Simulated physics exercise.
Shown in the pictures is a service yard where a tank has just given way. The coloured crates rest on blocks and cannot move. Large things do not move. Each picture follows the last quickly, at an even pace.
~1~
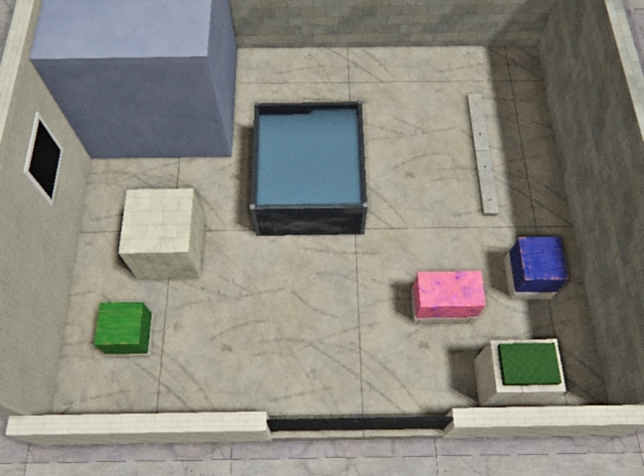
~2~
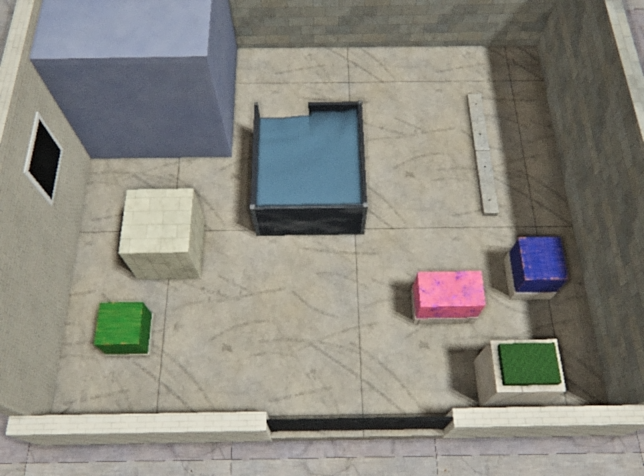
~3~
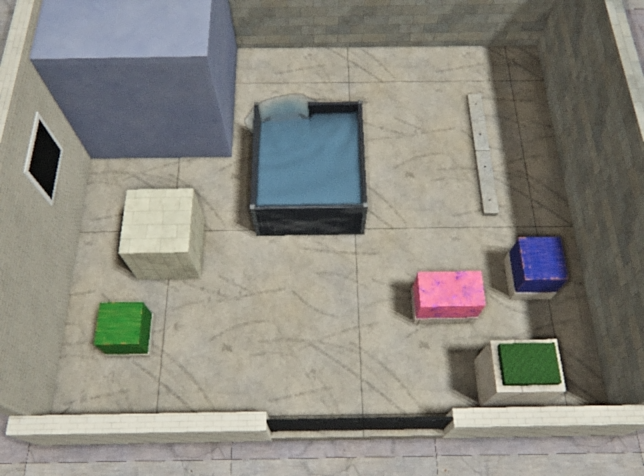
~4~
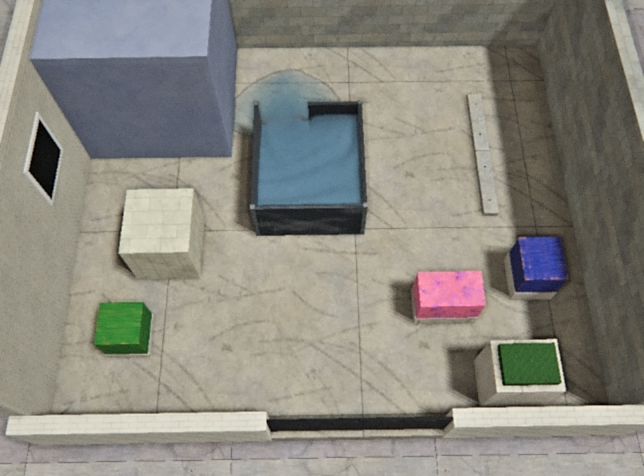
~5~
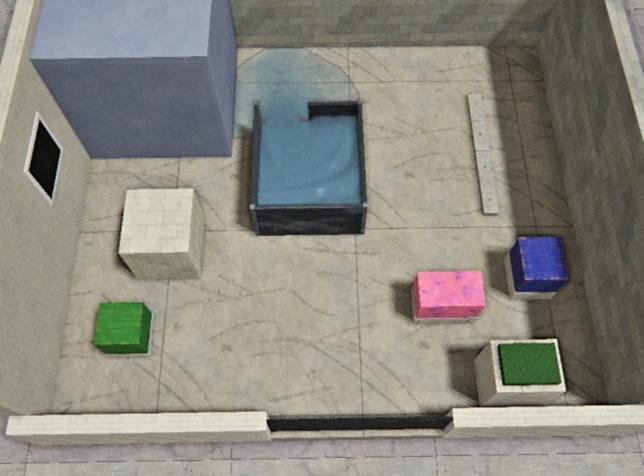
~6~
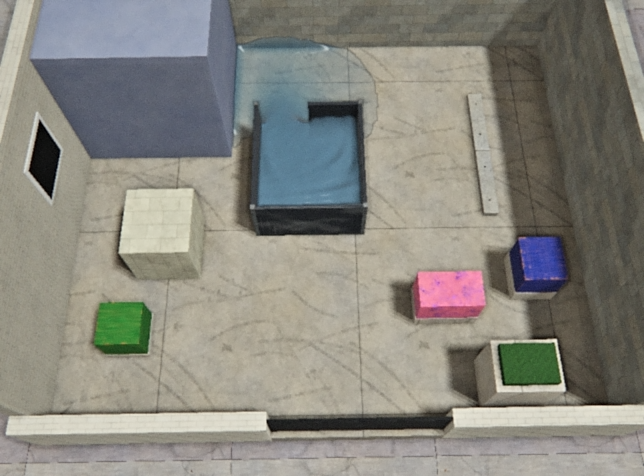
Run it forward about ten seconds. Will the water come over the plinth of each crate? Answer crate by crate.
The pink crate: No, it stays dry. The green crate: No, it stays dry. The blue crate: No, it stays dry.
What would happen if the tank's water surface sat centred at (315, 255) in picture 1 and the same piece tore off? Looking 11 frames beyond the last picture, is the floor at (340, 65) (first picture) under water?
That point would end up soaked.
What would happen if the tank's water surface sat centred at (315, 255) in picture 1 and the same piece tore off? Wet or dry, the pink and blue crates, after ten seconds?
Pink untouched, blue untouched.
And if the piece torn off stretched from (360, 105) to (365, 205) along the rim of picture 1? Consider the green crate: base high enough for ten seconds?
As it turns out, the green one stays unwetted.
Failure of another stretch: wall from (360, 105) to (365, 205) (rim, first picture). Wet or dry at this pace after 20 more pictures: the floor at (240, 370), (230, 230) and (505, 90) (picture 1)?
Point by point: Unwetted, unwetted, drenched.
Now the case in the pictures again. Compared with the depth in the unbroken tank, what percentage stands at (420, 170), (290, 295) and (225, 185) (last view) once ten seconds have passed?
Respectively 2, 4 and 2 per cent.
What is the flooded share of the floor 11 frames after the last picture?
20 %.
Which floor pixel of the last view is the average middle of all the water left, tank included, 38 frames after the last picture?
It is near (397, 164).
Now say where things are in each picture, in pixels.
In the first picture, still water in the tank at (309, 156).
In the second picture, the front is at a hidden place, out from the gap on the tank's far side.
In the third picture, water pours out on the tank's far side and has run to (302, 99).
In the fourth picture, the front is at (293, 72), out from the gap on the tank's far side.
In the fifth picture, water pours out on the tank's far side and has run to (271, 50).
In the sixth picture, the front is at (340, 49), out from the gap on the tank's far side.
A moment on, water covers 10 % of the floor; the pink crate not reached, the green crate not reached, the blue crate not reached.
Next, water covers 20 % of the floor; the pink crate not reached, the green crate not reached, the blue crate not reached.
Then, water covers 35 % of the floor; the pink crate not reached, the green crate not reached, the blue crate not reached.
Later, water covers 60 % of the floor; the pink crate water round its plinth, the green crate water round its plinth, the blue crate water round its plinth.
In the end, water covers 85 % of the floor; the pink crate stayed above the water, the green crate stayed above the water, the blue crate stayed above the water.
